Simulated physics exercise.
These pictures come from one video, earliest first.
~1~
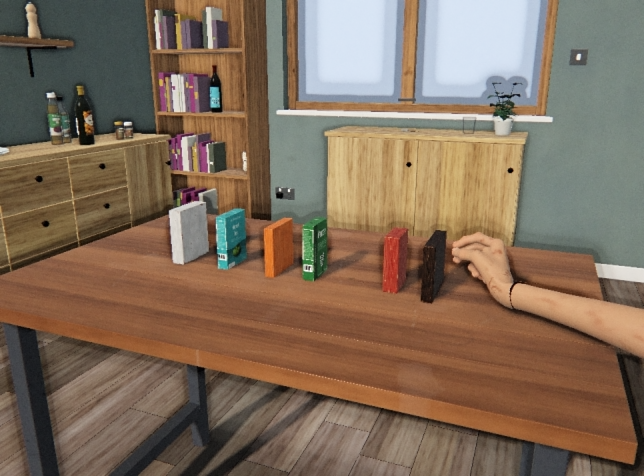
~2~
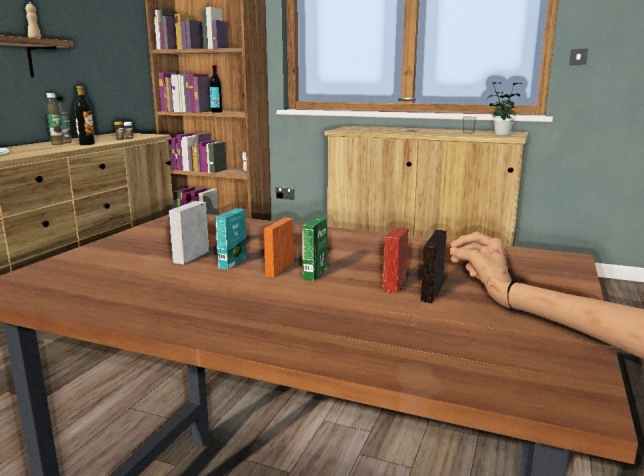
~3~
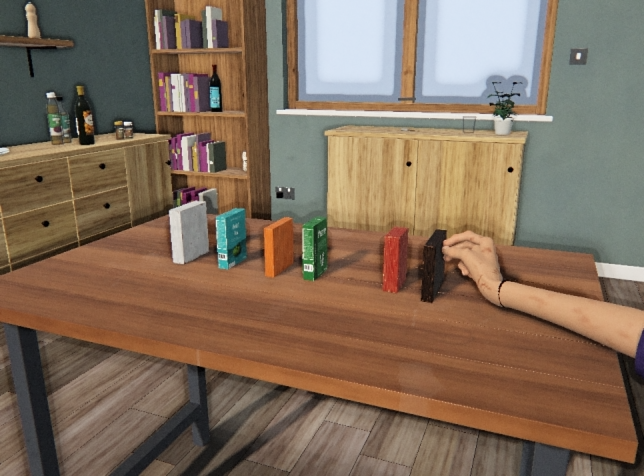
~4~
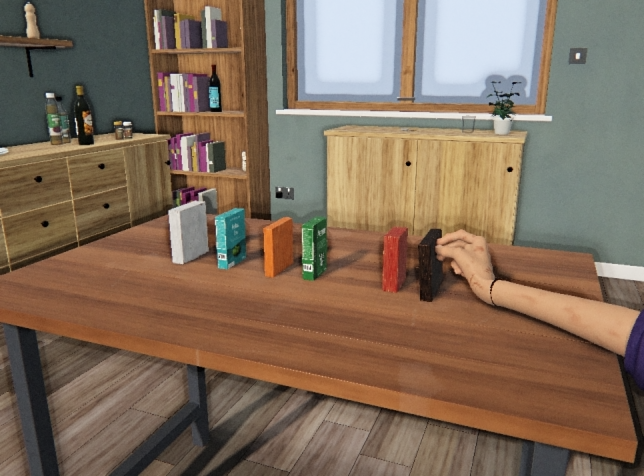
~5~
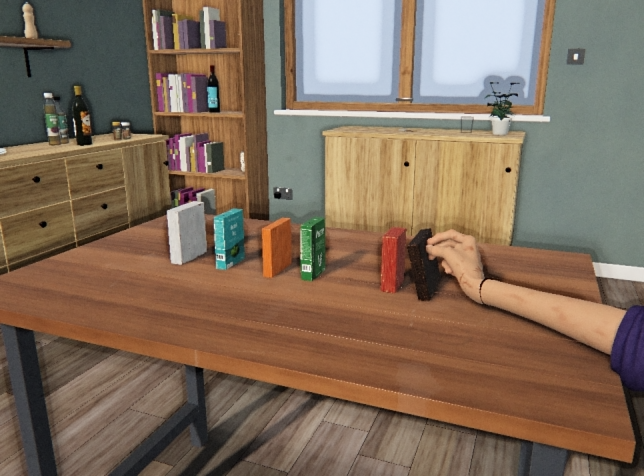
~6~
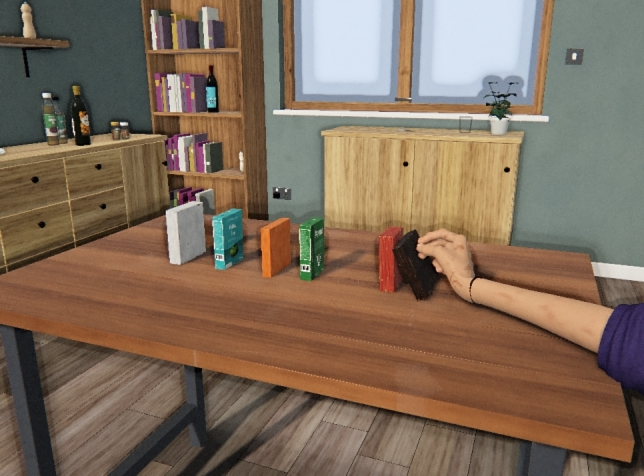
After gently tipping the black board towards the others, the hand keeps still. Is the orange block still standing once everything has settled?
Ha, that one hangs in there, doesn't it.
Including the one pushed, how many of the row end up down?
Total count - 2.
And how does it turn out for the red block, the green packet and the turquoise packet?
Result - red block down, green packet up, turquoise packet up.
Then, 0.44 s later than the last frame, black board 71° over; red block on its side.
Then, 0.88 s later than the last frame, orange block resting near (276, 247).
When it is over, lying over on the table, red block; the other 3 as before. End places, in pixels of the last picture, orange block near (276, 247).
